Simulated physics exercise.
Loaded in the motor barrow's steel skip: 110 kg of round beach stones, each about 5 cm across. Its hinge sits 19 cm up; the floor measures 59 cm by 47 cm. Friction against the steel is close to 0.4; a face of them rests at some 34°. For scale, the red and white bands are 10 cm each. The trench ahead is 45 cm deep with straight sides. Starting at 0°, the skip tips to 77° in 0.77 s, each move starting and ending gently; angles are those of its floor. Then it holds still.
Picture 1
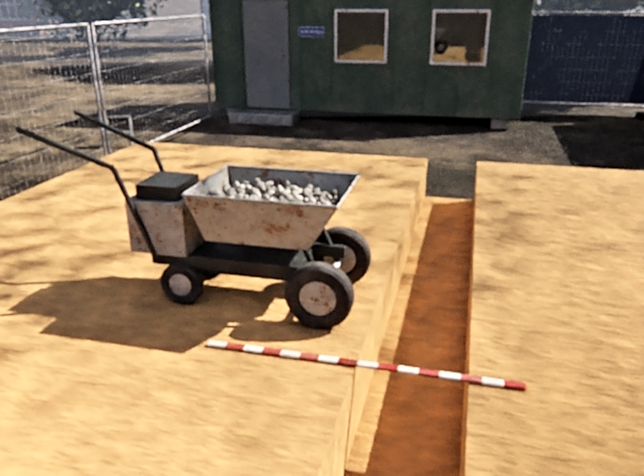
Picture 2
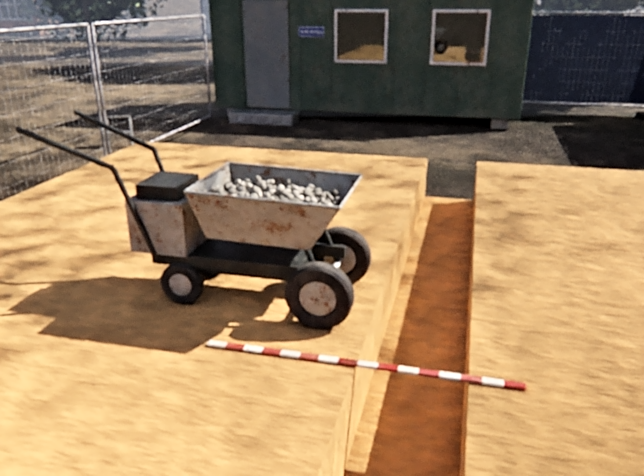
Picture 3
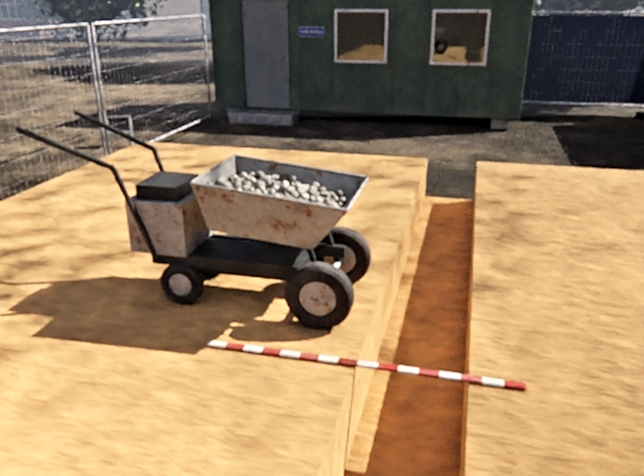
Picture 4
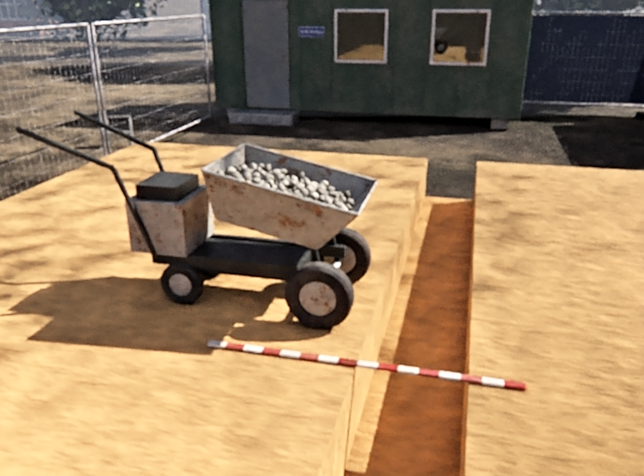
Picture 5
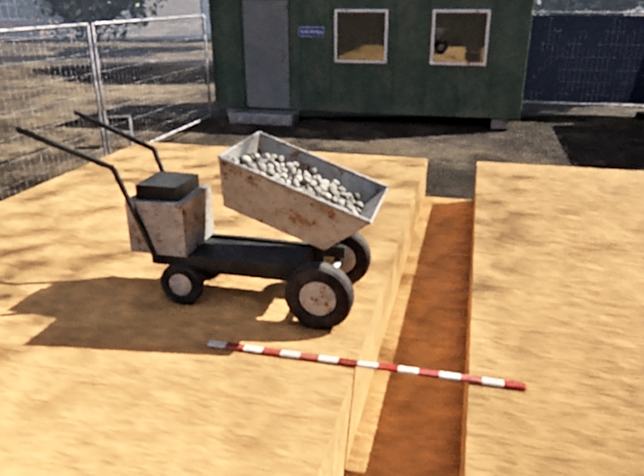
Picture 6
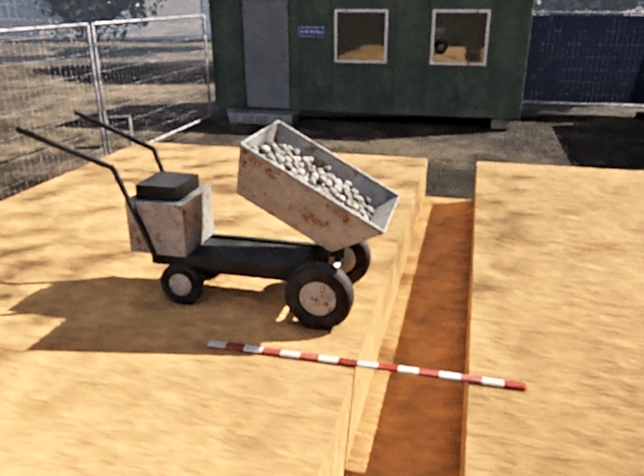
A rusty skip full of pale stones rose at its back end on a parked motor barrow, tilting steadily down to the right toward the trench, while the barrow itself stayed still.
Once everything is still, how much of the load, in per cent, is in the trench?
About 53 per cent.
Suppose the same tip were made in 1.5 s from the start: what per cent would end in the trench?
Then about 70 per cent.
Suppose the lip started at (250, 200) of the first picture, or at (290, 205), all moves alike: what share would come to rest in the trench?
About 90 and 100 per cent.
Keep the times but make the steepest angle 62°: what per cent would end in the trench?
It would be near 45 per cent.
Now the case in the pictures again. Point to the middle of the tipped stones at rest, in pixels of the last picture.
Around (462, 368).
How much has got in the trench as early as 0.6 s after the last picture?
Some 30 per cent.
Then, 0.3 s after the last picture the floor is at 65°, 100 % in the skip; the foremost stones are at (411, 259).
Then, 0.6 s after the last picture the floor is at 77°, 51 % in the skip, 32 % in the trench, 17 % past the trench; the foremost stones are at (506, 323).
Then, 0.9 s after the last picture the floor is at 77°, 8 % in the skip, 45 % in the trench, 47 % past the trench; the foremost stones are past the picture's edge.
Then, 2.9 s after the last picture the floor is at 77°, 0 % in the skip, 53 % in the trench, 47 % past the trench; the foremost stones are past the picture's edge.
